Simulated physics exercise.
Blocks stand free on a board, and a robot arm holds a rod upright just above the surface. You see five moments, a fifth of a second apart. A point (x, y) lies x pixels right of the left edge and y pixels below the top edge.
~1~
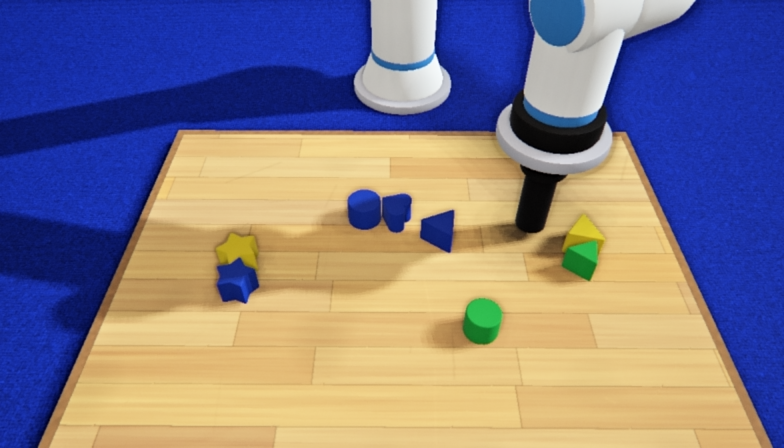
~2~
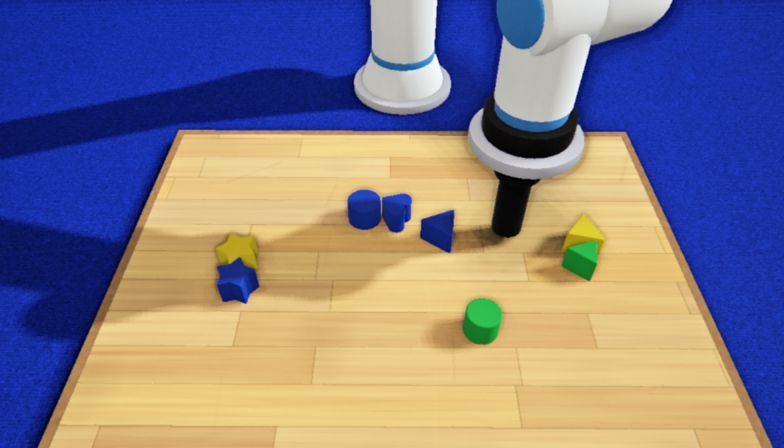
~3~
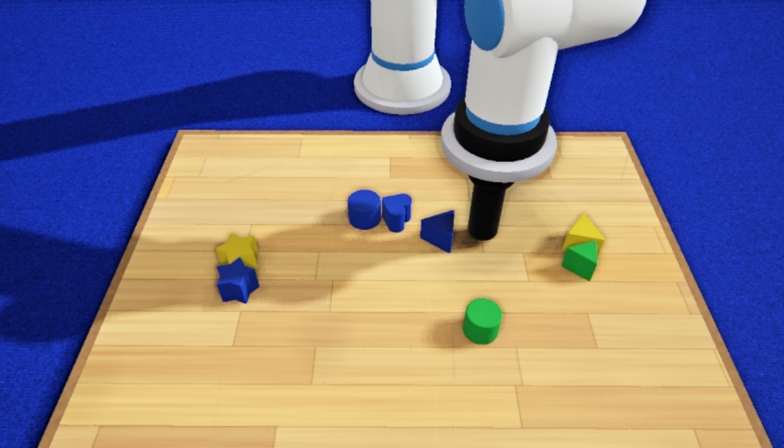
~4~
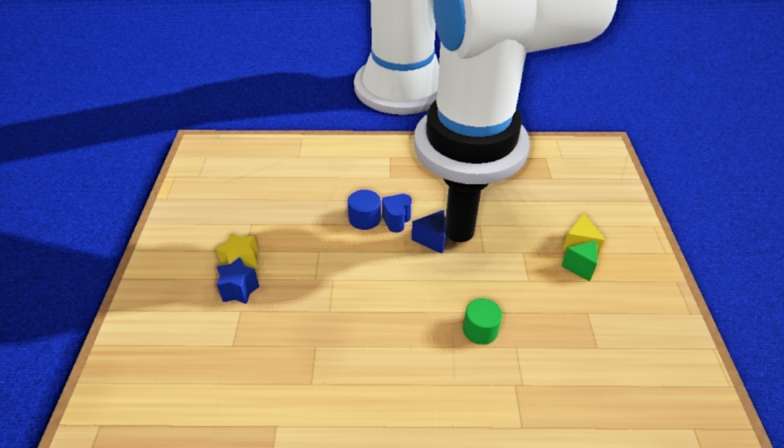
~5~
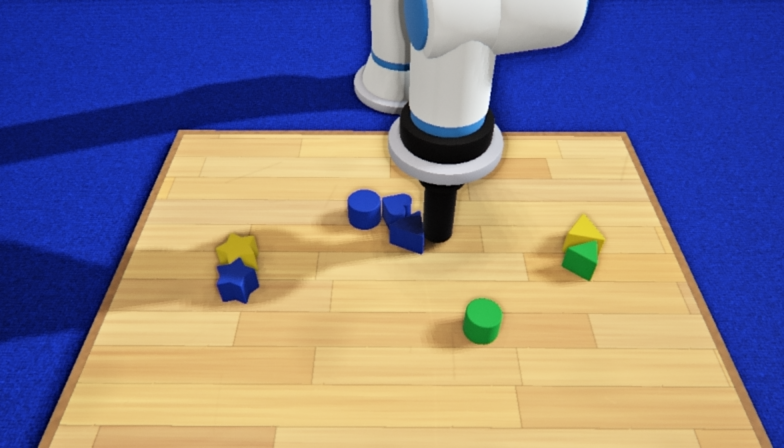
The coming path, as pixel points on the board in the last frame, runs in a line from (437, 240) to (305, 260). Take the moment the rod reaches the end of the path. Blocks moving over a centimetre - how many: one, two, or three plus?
Only one block.
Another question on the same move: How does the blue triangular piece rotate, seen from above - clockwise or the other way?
It twists clockwise.
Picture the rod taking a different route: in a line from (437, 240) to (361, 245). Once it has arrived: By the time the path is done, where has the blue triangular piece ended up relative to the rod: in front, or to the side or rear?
I'd say the blue triangular piece is still out in front of the rod at the end.
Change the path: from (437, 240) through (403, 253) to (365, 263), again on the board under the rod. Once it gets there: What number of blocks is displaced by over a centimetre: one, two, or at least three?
I'd say one block gets moved.
The first path, step by step. One third of the way, rod at (394, 239); blue triangular piece at (366, 227), turned 20° clockwise.
Two thirds of the way, rod at (348, 246); blue triangular piece at (320, 231), turned 25° clockwise.
At the end, rod at (304, 253); blue heart in place; blue triangular piece at (281, 230), turned 45° clockwise.
